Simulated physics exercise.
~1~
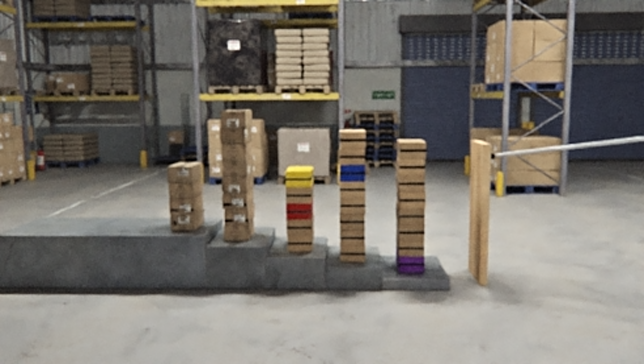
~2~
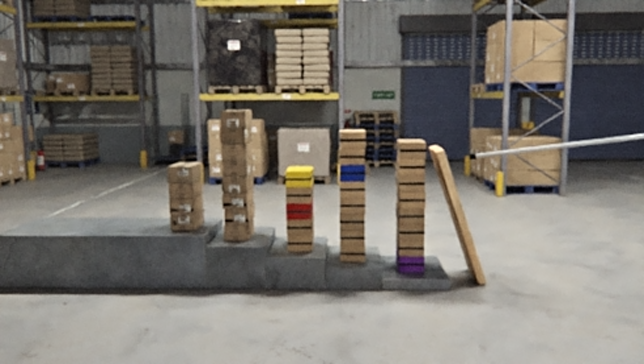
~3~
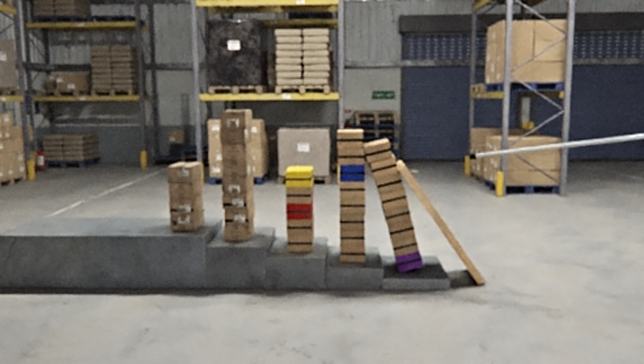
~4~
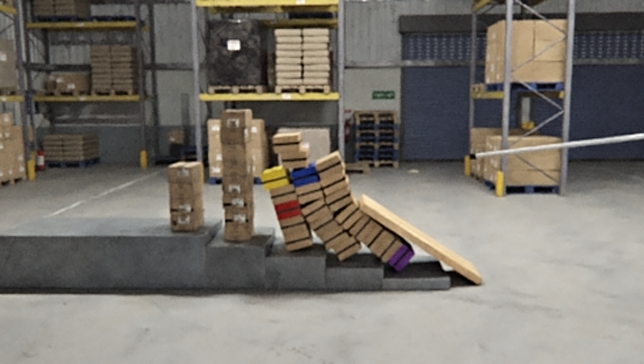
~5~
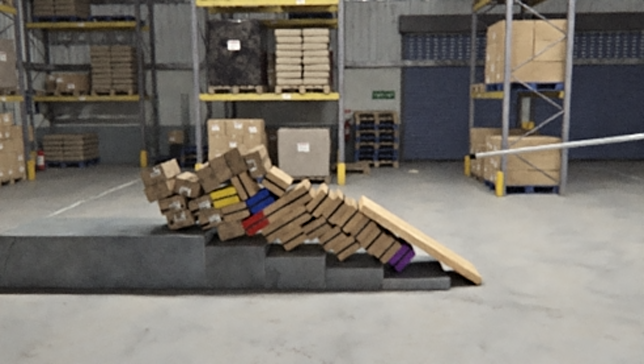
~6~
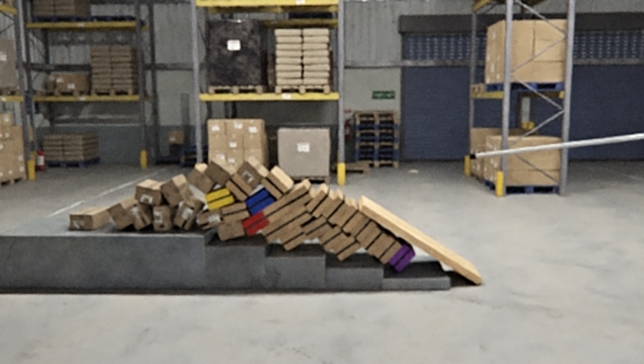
Five stacks of brown parcels stand on grey steps that rise toward the left in a warehouse, seen from the side by a still camera. Yellow and red parcels sit in the middle stack, a blue one in the next, and a purple one at the base of the rightmost. A pole at the right pushes an upright wooden board, which tips left against the nearest stack. That stack leans into the next, and the toppling spreads leftward up the steps. The leftmost stacks collapse into a heap on the upper level, the yellow parcel comes down tilted among them, and the board rests slanted against the slumped row.
